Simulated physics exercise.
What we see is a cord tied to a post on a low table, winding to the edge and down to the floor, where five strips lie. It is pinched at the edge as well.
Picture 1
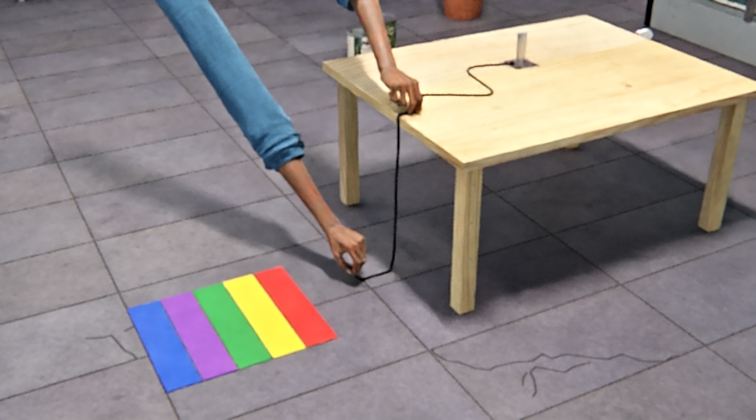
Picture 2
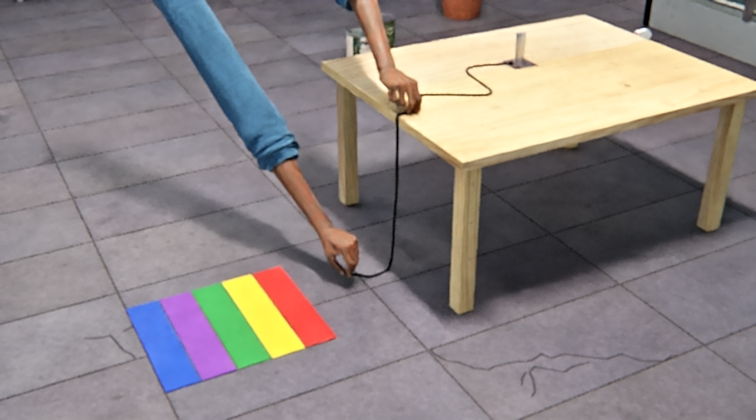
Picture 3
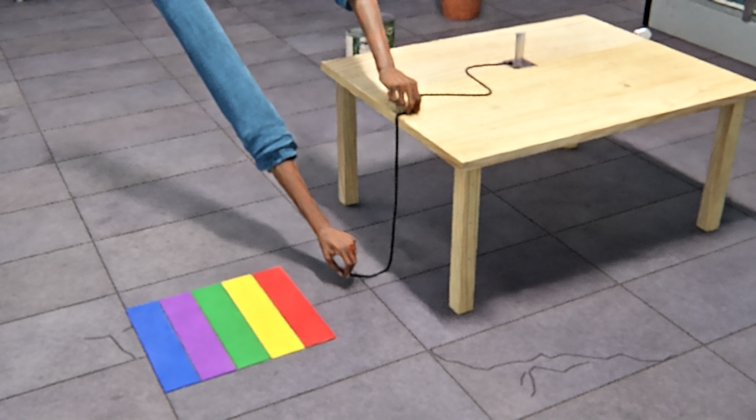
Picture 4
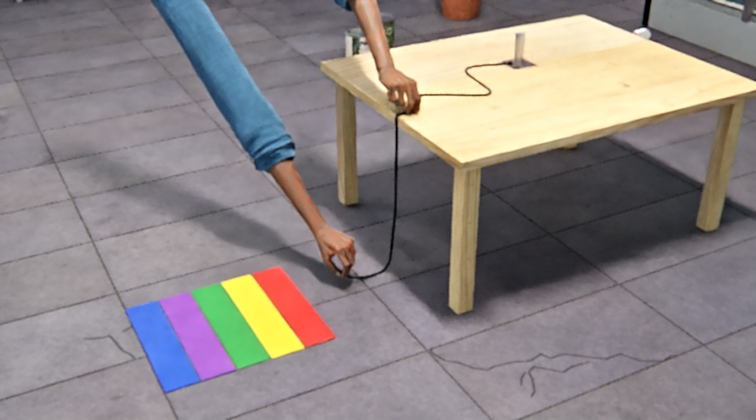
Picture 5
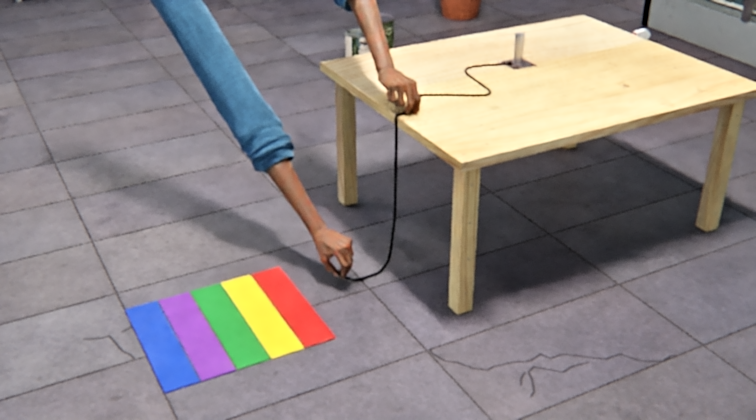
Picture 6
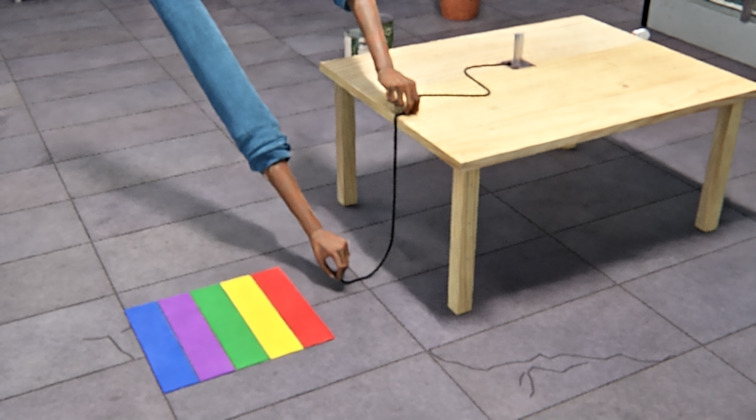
On a grey paved floor with cracked slabs, seen from above at an angle, a pale wooden table stands at the right. A black cord winds from a small post across the tabletop to a hand at its edge and down to another hand near blue, purple, green, yellow and red strips at lower left. The lower hand shifts slightly left with the cord, while the upper hand stays nearly still.
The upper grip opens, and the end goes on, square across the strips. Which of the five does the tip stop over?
The blue one.
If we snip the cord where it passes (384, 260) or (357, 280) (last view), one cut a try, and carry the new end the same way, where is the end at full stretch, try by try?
Near (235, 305) and (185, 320).
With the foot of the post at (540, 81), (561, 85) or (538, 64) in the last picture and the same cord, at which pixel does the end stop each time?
Try by try, around (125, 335), (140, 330) and (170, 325).
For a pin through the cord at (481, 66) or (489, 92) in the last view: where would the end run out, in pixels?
About (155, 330) and (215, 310).
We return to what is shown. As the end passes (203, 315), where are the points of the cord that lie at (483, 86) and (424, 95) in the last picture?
About (446, 90), and the other about (384, 123).
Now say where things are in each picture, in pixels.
End (353, 271); red (312, 328); yellow (280, 338); green (247, 348); purple (212, 359); blue (177, 370), in the first frame.
End (346, 273); cord through (479, 66) (487, 87) (435, 95) (399, 117) (397, 189) (392, 252), in the second frame.
End (344, 274), in the third frame.
End (342, 274); cord through (478, 66) (486, 87) (434, 95) (398, 117) (396, 189) (391, 252), in the fourth frame.
End (340, 275), in the fifth frame.
End (336, 276); cord through (477, 66) (485, 87) (433, 95) (397, 117) (394, 190) (387, 254), in the sixth frame.
Soon after, end near (203, 315); over purple.
After that, end near (168, 325); over blue.
At the stop, end near (147, 331); over blue. It halts on the blue strip.
